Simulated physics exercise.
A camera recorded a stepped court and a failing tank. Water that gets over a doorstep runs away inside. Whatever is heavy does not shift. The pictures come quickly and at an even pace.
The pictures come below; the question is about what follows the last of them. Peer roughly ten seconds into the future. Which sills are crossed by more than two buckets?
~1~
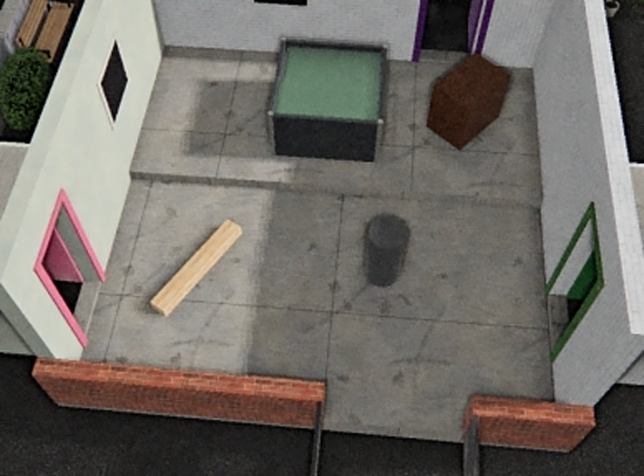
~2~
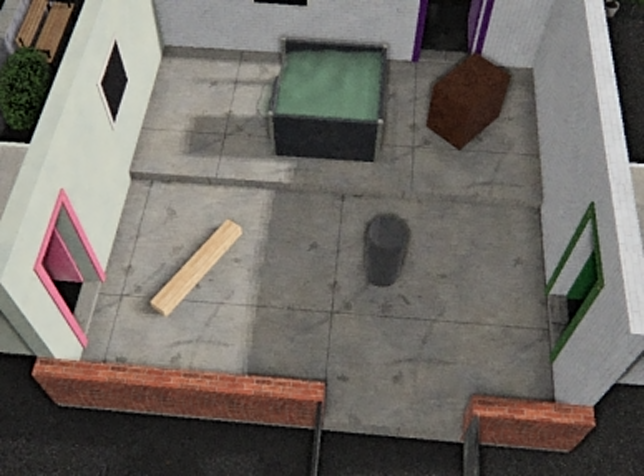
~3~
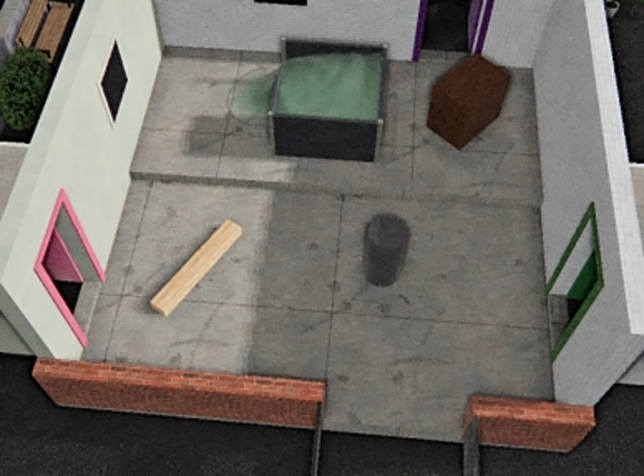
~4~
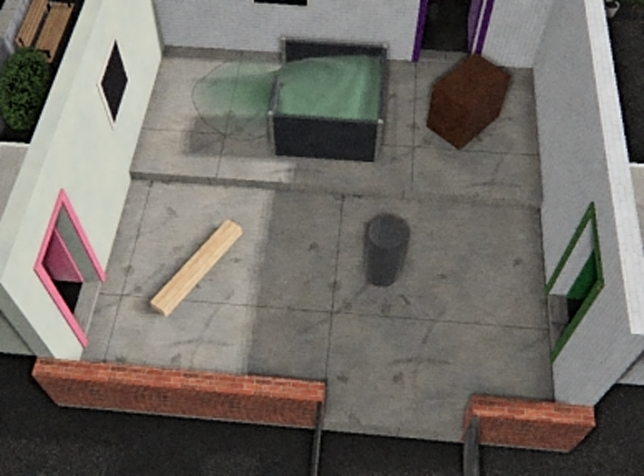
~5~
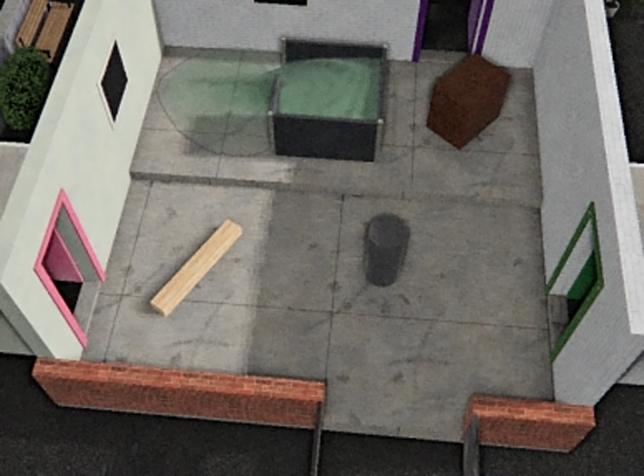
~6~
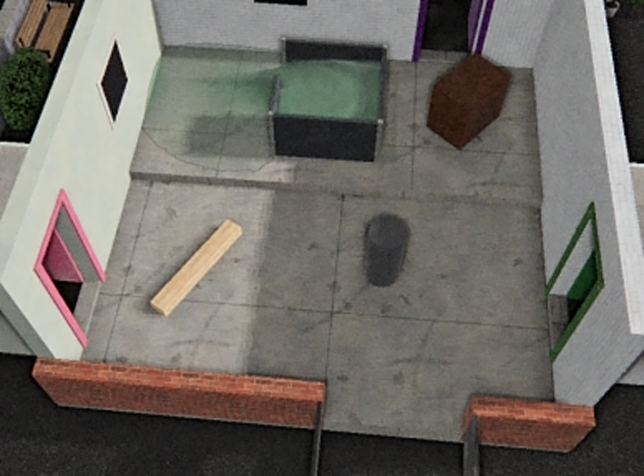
The green door sill is not crossed by that much. The pink door sill is crossed by more than that. The purple door sill is not crossed by that much.
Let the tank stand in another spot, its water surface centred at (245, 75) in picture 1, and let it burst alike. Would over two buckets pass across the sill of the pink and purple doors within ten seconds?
Result per door: Pink gets past it; purple gets past it.
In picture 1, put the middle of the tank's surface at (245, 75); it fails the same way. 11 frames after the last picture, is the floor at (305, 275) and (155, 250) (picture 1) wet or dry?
I'd say spared for the first and watered for the second.
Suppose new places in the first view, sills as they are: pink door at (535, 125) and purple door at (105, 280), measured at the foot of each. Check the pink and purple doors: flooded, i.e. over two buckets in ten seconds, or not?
Briefly, the pink door comes in under while the purple door comes in over.
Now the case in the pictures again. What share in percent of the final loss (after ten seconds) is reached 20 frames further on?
It comes to around 0 per cent.
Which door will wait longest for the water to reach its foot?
From what the pictures show, it's the door marked green.
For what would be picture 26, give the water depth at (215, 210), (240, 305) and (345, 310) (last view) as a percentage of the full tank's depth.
The three come to some 4, 0 and 0 per cent respectively.
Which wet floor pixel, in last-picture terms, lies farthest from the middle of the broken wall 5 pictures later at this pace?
Around (117, 234).
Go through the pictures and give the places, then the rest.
Still water in the open tank at (330, 83), in the first frame.
The front is at a hidden place, out from the gap at (283, 84), in the second frame.
The front is at (233, 105), out from the gap at (284, 87), in the third frame.
The front is at (201, 84), out from the gap at (284, 88), in the fourth frame.
The front is at (167, 79), out from the gap at (284, 88), in the fifth frame.
Water pours out at (284, 88) and has run to (163, 53), in the sixth frame.
A moment on, water covers 15 % of the floor; the green door not reached, the pink door not reached, the purple door not reached.
Next, water covers 20 % of the floor; the green door not reached, the pink door wet at the sill, nothing in, the purple door not reached.
Then, water covers 35 % of the floor; the green door not reached, the pink door wet at the sill, nothing in, the purple door not reached.
Later, water covers 70 % of the floor; the green door not reached, the pink door far over two buckets in, the purple door wet at the sill, nothing in.
In the end, water covers 90 % of the floor; the green door wet at the sill, nothing in, the pink door far over two buckets in, the purple door wet at the sill, nothing in.
